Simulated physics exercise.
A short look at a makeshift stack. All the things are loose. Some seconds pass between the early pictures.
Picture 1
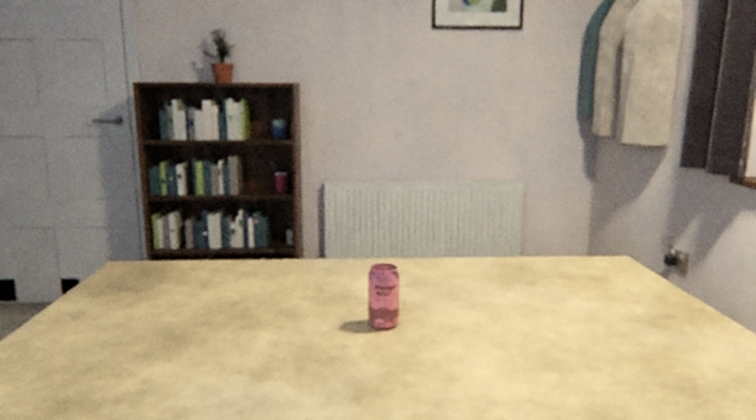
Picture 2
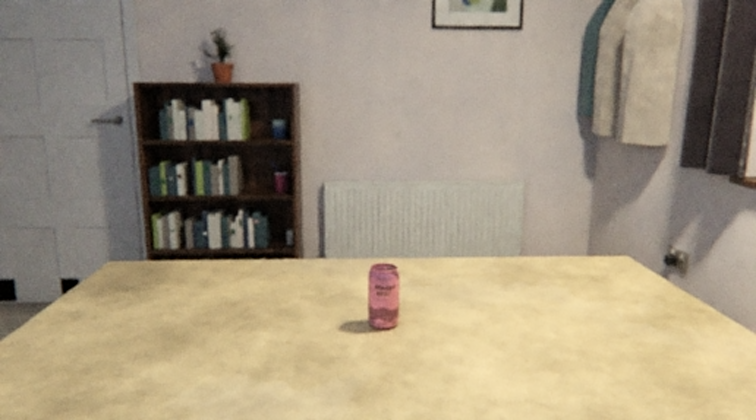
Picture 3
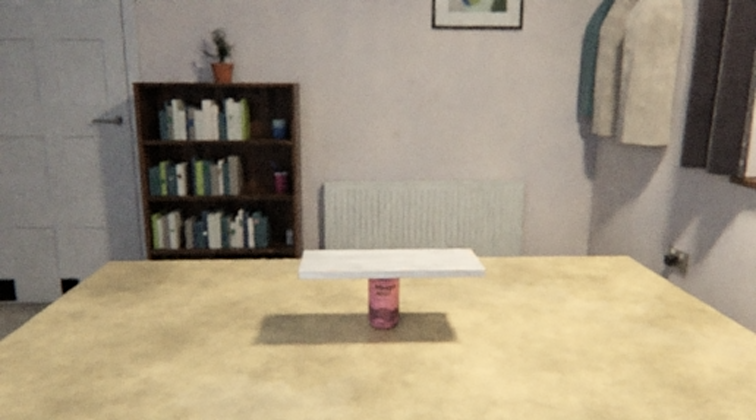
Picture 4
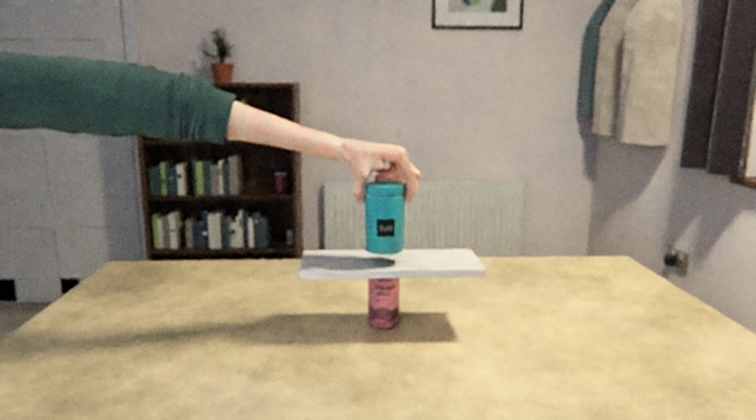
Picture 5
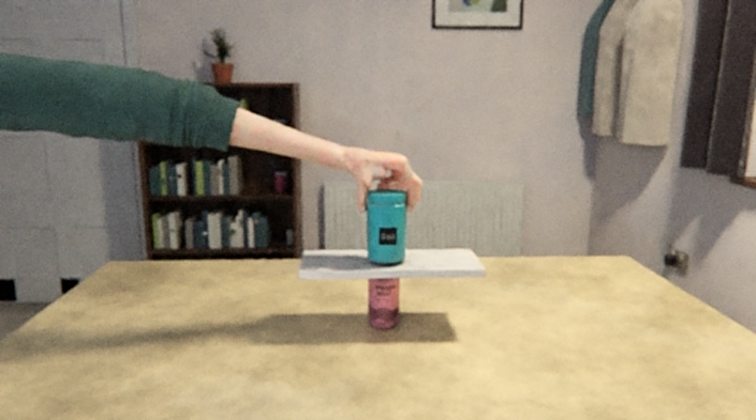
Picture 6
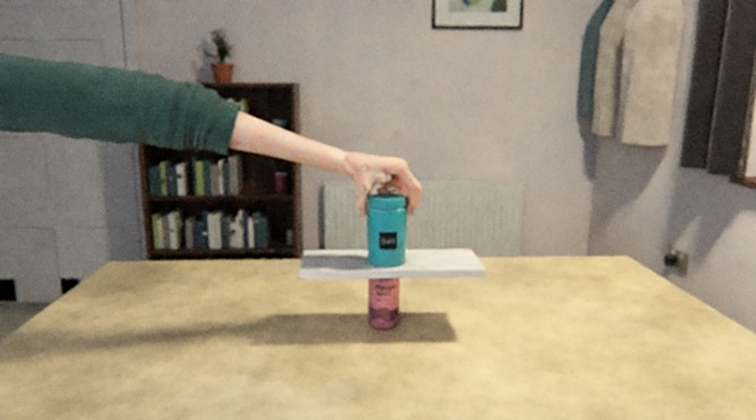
We see a pink can standing alone on a table, then a white board lying across its top. A hand reaching in from the left lowers a turquoise jar onto the board above the can and keeps hold of it.
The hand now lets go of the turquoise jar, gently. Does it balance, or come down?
In the end the stack keeps its balance.
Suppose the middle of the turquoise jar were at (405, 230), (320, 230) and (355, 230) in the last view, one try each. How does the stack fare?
First, it stays up; second, it loses its balance; third, it holds.
Then, 0.30 s past the last view, nothing moves.
Then, 0.70 s past the last view, turquoise jar resting near (387, 230).
Finally, all 3 still in place. Final places as the last picture's camera would see them, turquoise jar near (387, 230). The stack holds.
